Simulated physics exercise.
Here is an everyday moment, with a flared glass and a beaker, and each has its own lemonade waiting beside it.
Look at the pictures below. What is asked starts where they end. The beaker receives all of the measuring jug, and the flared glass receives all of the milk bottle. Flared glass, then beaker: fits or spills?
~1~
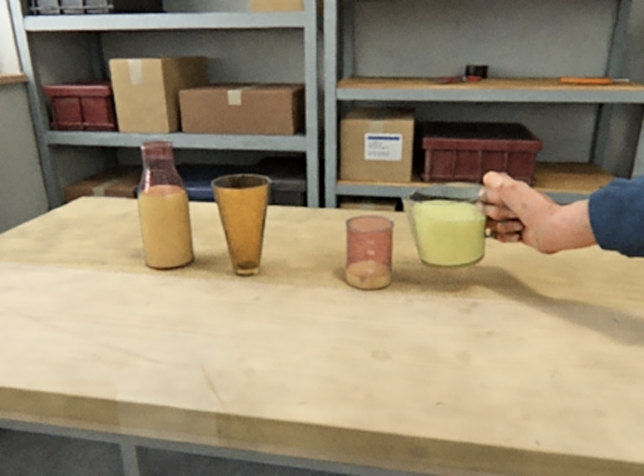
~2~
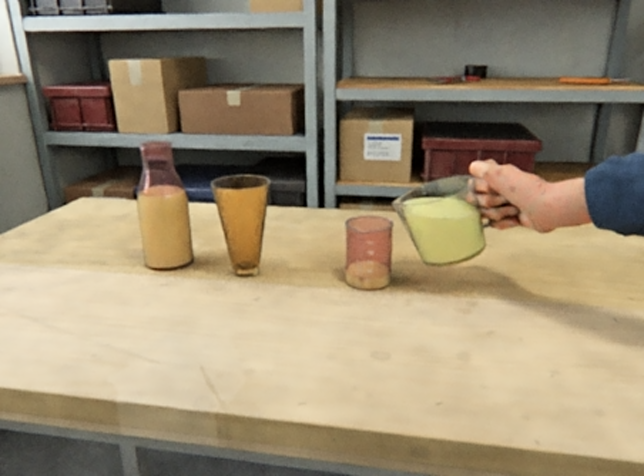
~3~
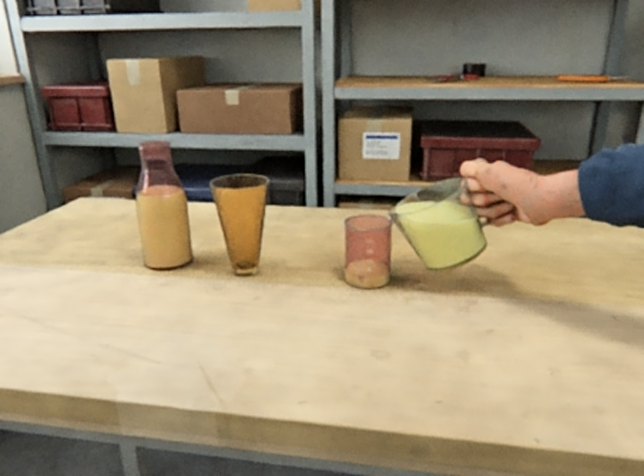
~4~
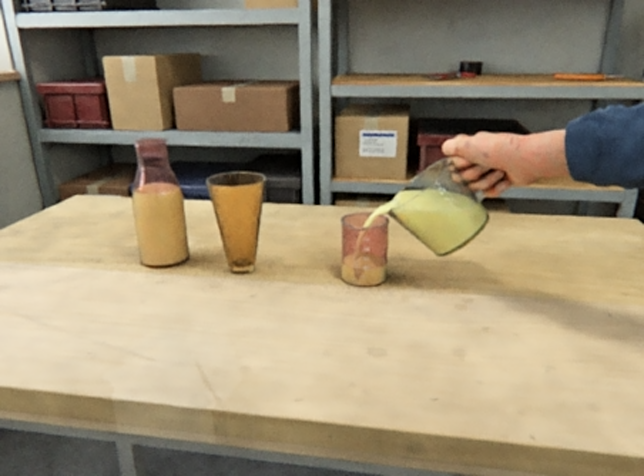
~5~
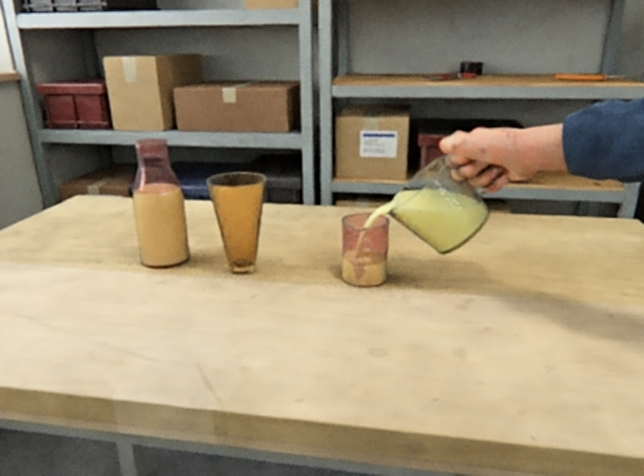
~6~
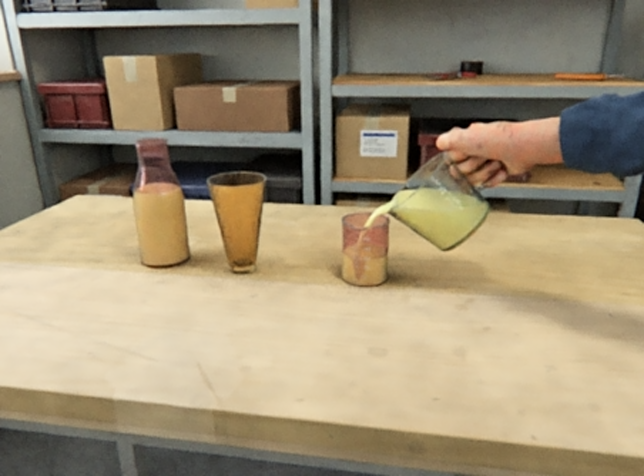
Flared glass: Over the top; beaker: Over the top.
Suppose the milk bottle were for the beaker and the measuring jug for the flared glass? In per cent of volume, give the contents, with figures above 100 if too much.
About 170 % and 110 %.
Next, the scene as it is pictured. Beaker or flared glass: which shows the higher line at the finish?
Answer: The left one.
Next, the beaker is nearly full.
After that, the beaker is full to the brim with a puddle round it.
Finally, the flared glass is full to the brim with a puddle round it; the beaker is full to the brim with a puddle round it.
